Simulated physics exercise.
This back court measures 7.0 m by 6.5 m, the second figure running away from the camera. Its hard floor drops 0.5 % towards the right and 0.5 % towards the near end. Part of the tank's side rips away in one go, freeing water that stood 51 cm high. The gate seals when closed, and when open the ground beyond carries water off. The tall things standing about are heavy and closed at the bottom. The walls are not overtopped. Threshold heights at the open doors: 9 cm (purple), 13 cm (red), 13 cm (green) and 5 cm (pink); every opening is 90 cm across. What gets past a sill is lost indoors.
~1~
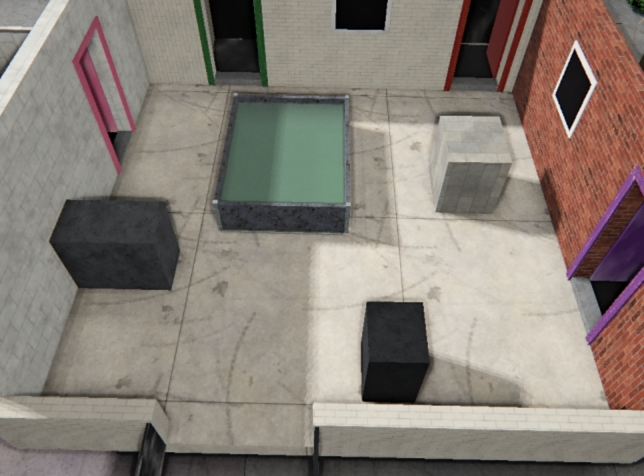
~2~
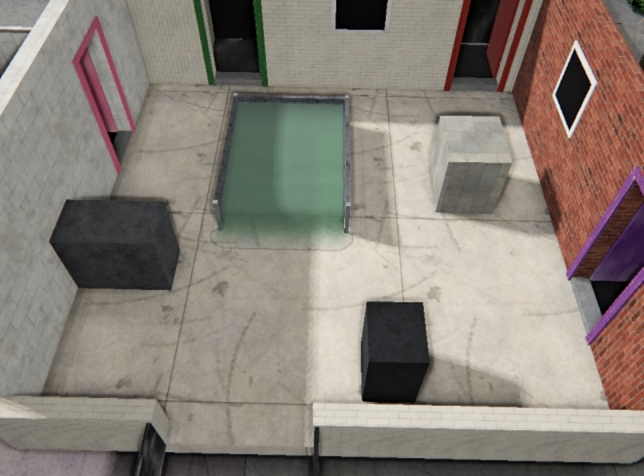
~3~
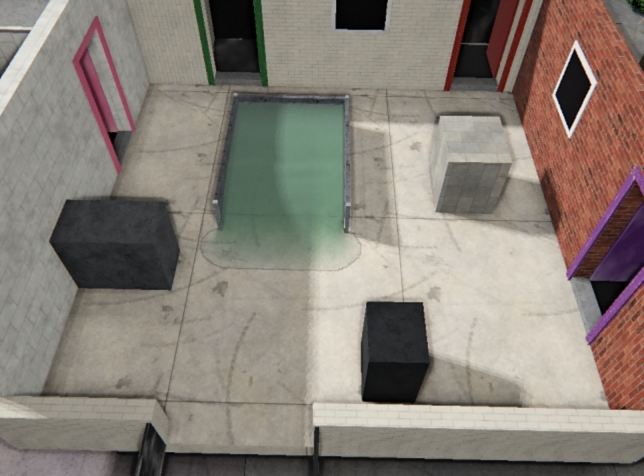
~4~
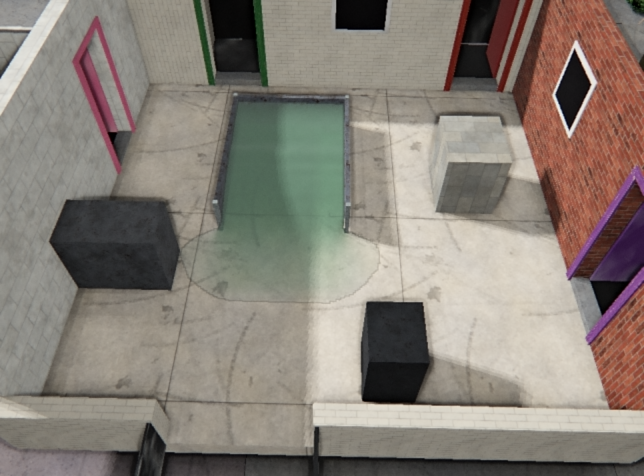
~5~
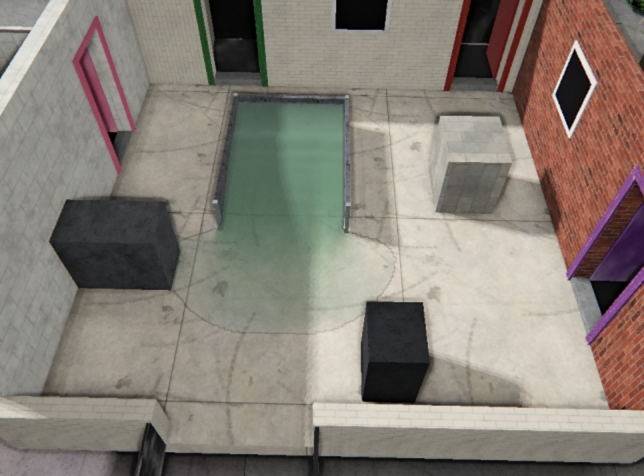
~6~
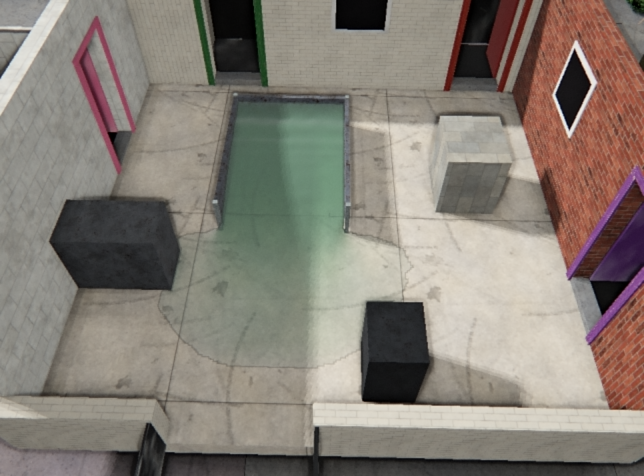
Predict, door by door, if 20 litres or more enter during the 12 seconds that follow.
The water let in: At the purple door it does not reach the limit; at the red door it does not reach the limit; at the green door it keeps below the limit; at the pink door it stays under the limit.
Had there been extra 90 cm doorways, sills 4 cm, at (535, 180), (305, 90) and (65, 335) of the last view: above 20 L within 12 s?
In turn: Not over, below, above.
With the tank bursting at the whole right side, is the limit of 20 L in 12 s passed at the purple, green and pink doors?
Against that limit: Purple above, green not over, pink under.
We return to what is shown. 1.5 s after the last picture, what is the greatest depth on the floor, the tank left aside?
About 28 cm.
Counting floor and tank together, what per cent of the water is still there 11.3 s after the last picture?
Some 50 per cent remains.
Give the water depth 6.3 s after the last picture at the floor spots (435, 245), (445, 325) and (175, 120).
About 2, 3 and 0 cm.
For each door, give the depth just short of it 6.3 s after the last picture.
In cm: Purple 6, red 0, green 0, pink 0.
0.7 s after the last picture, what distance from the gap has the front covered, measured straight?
Roughly 3.4 m.
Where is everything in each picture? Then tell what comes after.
In the first picture, still water, 51 cm deep, in the tank at (287, 150).
In the second picture, water pours out at (283, 220) and has run 1.0 m, to (217, 239); typically 7 cm deep outside, 51 cm at the tank's back.
In the third picture, the front is at (208, 248), 1.2 m from the gap at (283, 222); 1.3 m2 of floor is under water; 51 cm left at the back of the tank.
In the fourth picture, the front is at (195, 272), 1.5 m from the gap at (283, 223); 2.6 m2 of floor is under water; 51 cm left at the back of the tank.
In the fifth picture, the front is at (205, 312), 1.8 m from the gap at (283, 223); 4.0 m2 of floor is under water; 51 cm left at the back of the tank.
In the sixth picture, the front is at (332, 356), 2.2 m from the gap at (283, 223); 5.5 m2 of floor is under water; 50 cm left at the back of the tank.
Then, 0.7 s after the last picture water covers 25 % of the floor and is deepest (24 cm) near (352, 427); purple door not reached, red door not reached, green door not reached, pink door not reached.
Then, 1.5 s after the last picture water covers 35 % of the floor and is deepest (28 cm) near (352, 427); purple door not reached, red door not reached, green door not reached, pink door not reached.
Then, 2.8 s after the last picture water covers 40 % of the floor and is deepest (24 cm) near (609, 433); purple door 6 cm at the sill, 0 L in, red door not reached, green door not reached, pink door not reached.
Then, 6.3 s after the last picture water covers 55 % of the floor and is deepest (12 cm) near (351, 397); purple door 6 cm at the sill, 1 L in, red door not reached, green door not reached, pink door not reached.
Then, 11.3 s after the last picture water covers 75 % of the floor and is deepest (8 cm) near (594, 433); purple door 7 cm at the sill, 1 L in, red door 4 cm at the sill, 0 L in, green door not reached, pink door not reached.
